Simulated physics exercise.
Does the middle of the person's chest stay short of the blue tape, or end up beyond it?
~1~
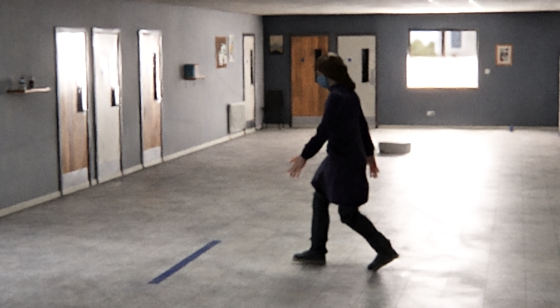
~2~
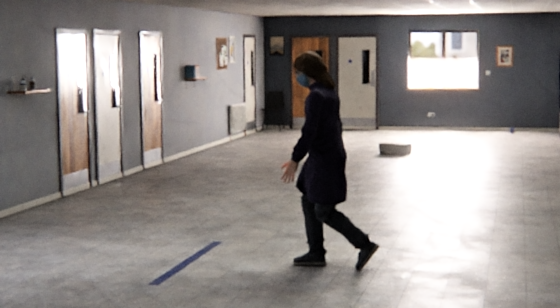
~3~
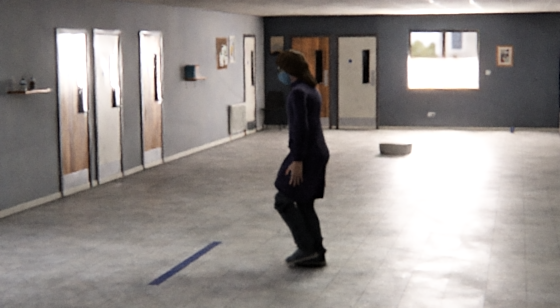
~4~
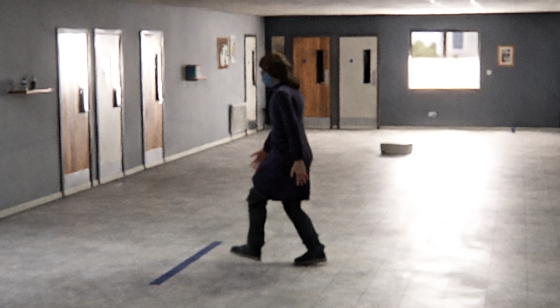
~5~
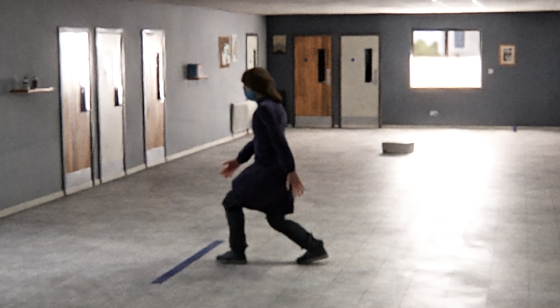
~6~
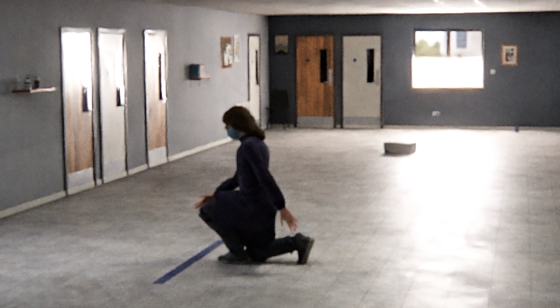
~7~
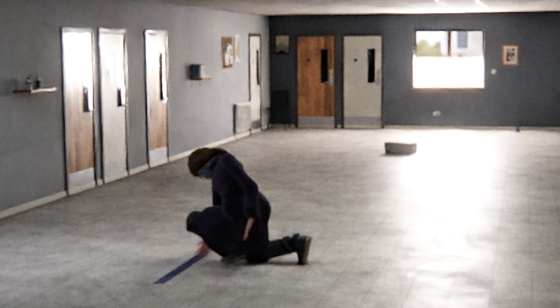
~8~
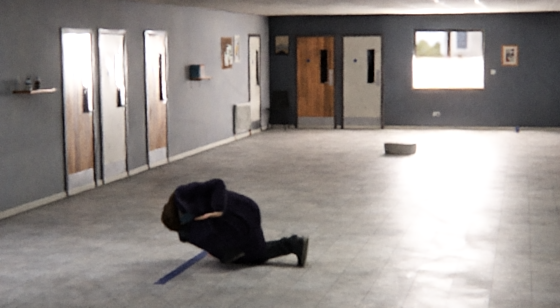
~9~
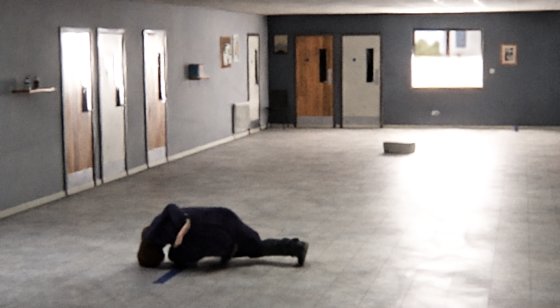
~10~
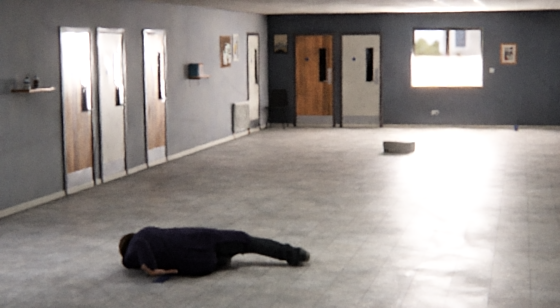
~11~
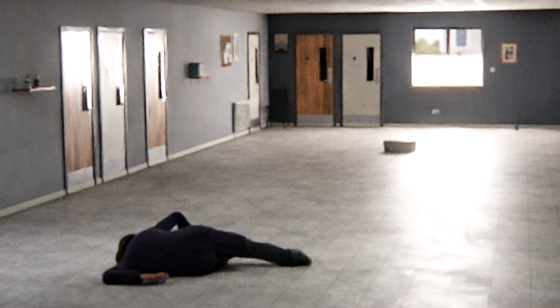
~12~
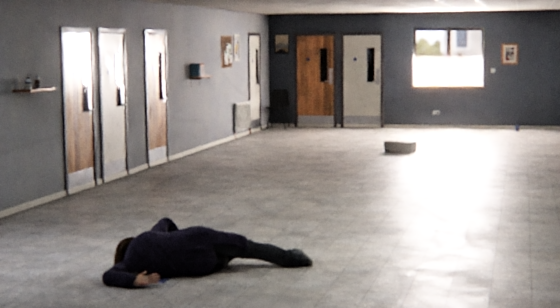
The middle of the person's chest ends up beyond the blue tape, as the person lies stretched out on the floor across it.
